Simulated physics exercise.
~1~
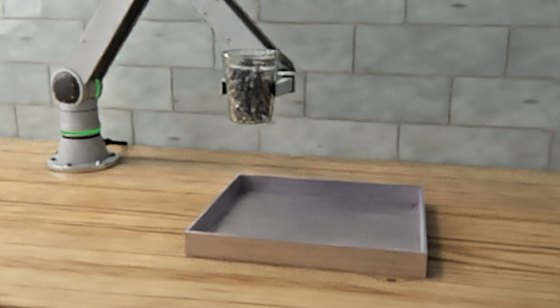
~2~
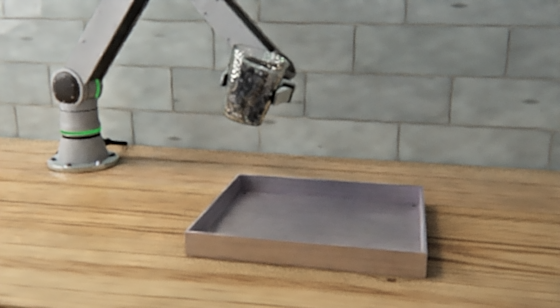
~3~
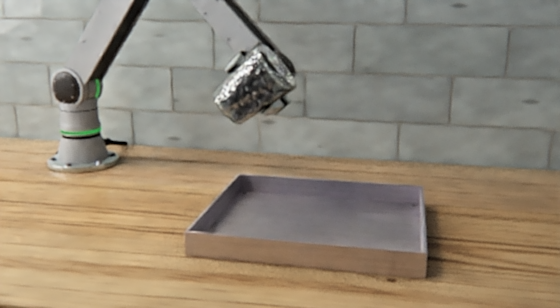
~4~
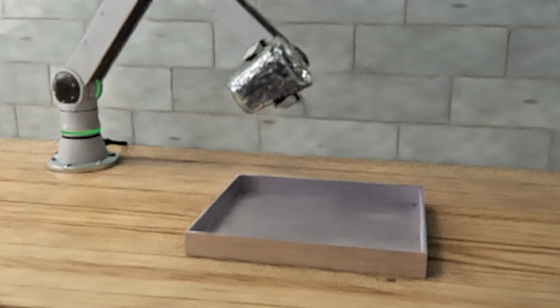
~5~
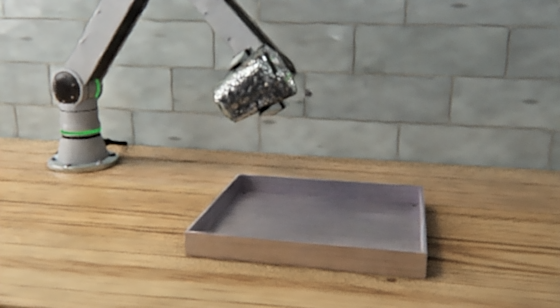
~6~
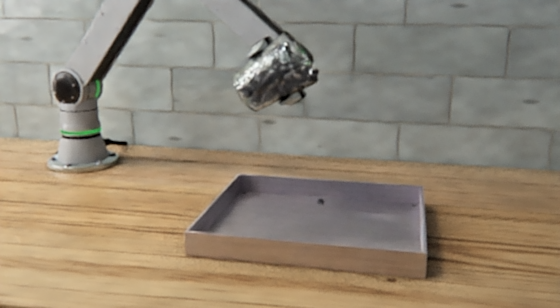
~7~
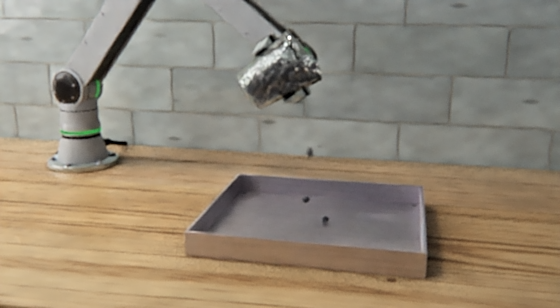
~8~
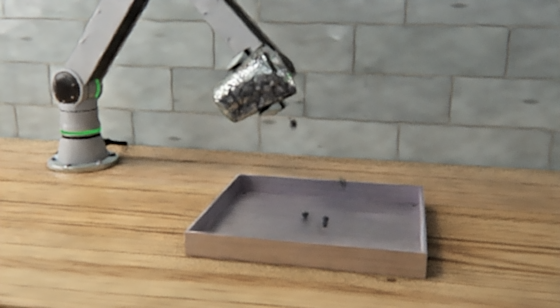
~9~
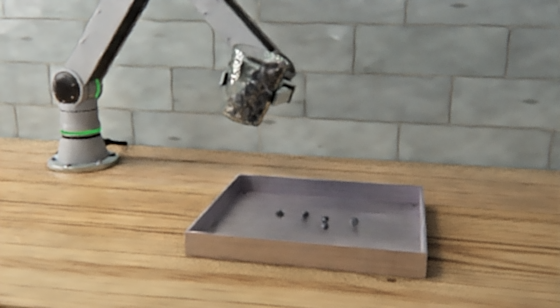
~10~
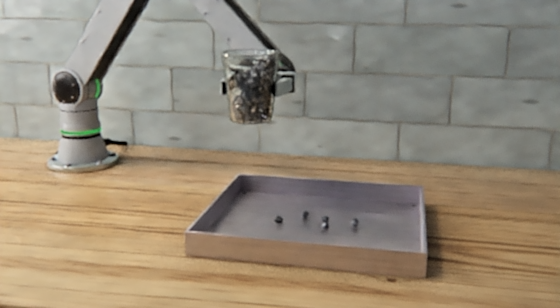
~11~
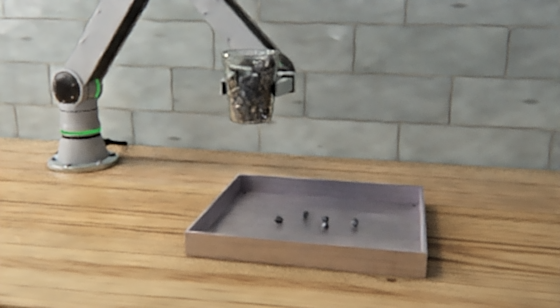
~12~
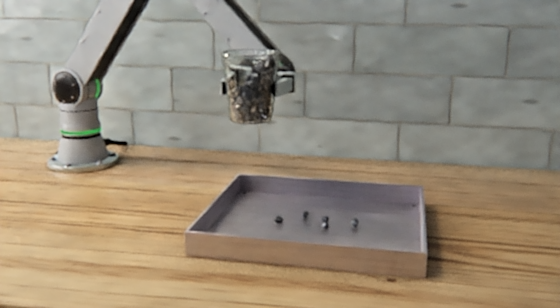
A robot arm tipped a clear tumbler full of small dark pebbles over a shallow grey tray and rocked it back and forth until a few dropped out, then turned it upright, leaving most of the pebbles still inside.
